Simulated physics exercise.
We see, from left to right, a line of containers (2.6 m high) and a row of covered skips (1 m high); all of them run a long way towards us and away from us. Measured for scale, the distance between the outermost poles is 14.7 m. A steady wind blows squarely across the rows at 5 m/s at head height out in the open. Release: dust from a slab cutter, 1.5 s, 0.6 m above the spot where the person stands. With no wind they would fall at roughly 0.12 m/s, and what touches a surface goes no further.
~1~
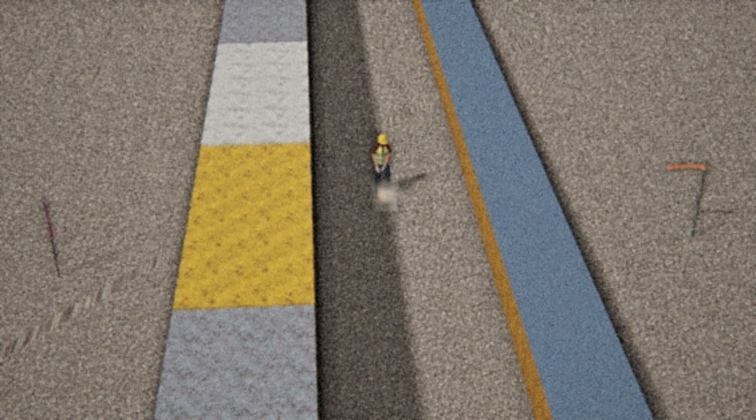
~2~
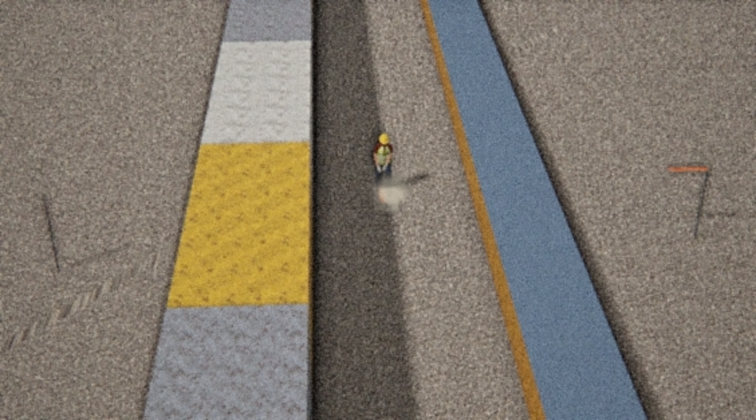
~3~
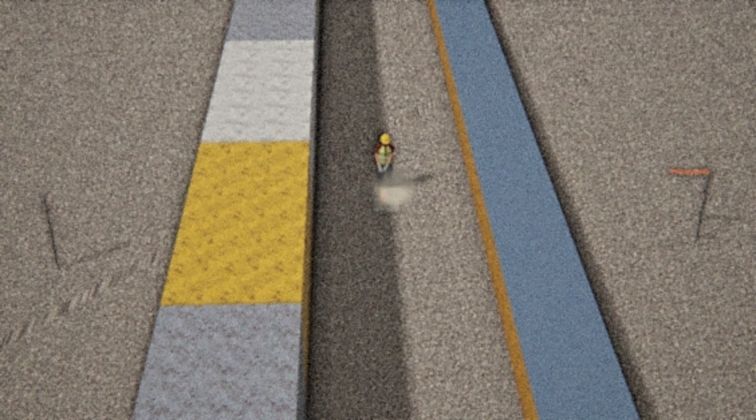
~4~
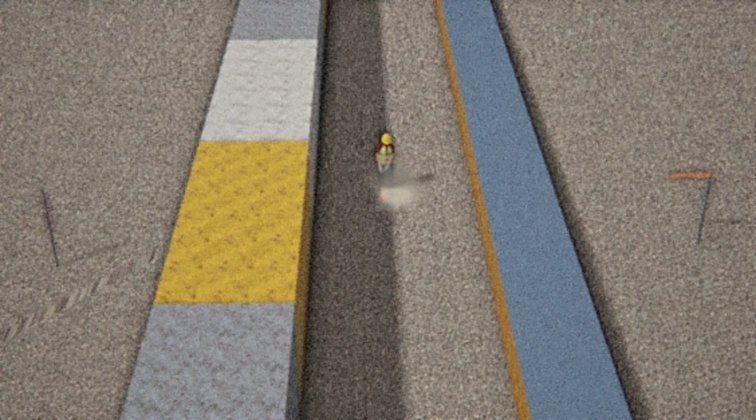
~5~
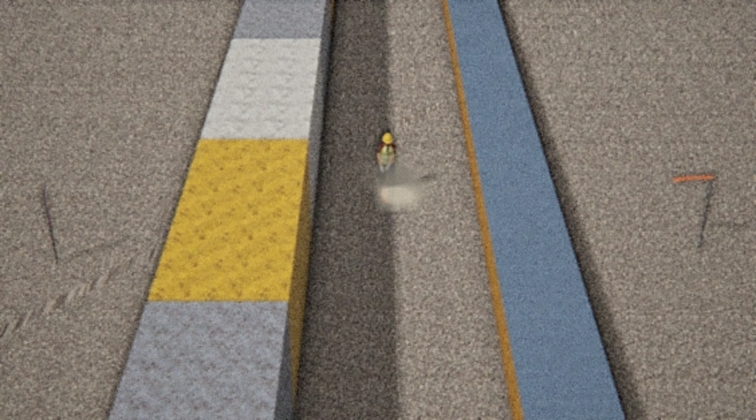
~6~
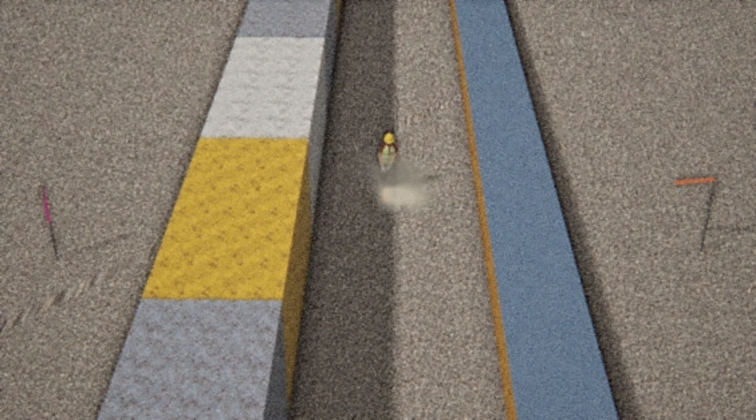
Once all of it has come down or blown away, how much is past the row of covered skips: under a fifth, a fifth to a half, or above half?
In the end, short of one fifth makes it to the far side.
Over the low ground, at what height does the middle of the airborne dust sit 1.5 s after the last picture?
1.0 m.
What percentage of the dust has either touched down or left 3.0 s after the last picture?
Close to 10 percent of it.
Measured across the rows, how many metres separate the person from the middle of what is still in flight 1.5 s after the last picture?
0.5 m.
Then, 1.5 s after the last picture, 2 % is no longer flying here, and 0 % is beyond the row of covered skips; the middle of what still flies is 1.1 m above the low ground, near (401, 173).
Then, 3.0 s after the last picture, 11 % is no longer flying here, and 0 % is beyond the row of covered skips; the middle of what still flies is 1.2 m above the low ground, near (363, 170).
Then, 6.9 s after the last picture, 38 % is no longer flying here, and 0 % is beyond the row of covered skips; the middle of what still flies is 1.7 m above the low ground, near (167, 151).
Then, 19.0 s after the last picture, 90 % is no longer flying here, and 0 % is beyond the row of covered skips.
Then, 44.0 s after the last picture, 100 % is no longer flying here, and 0 % is beyond the row of covered skips.
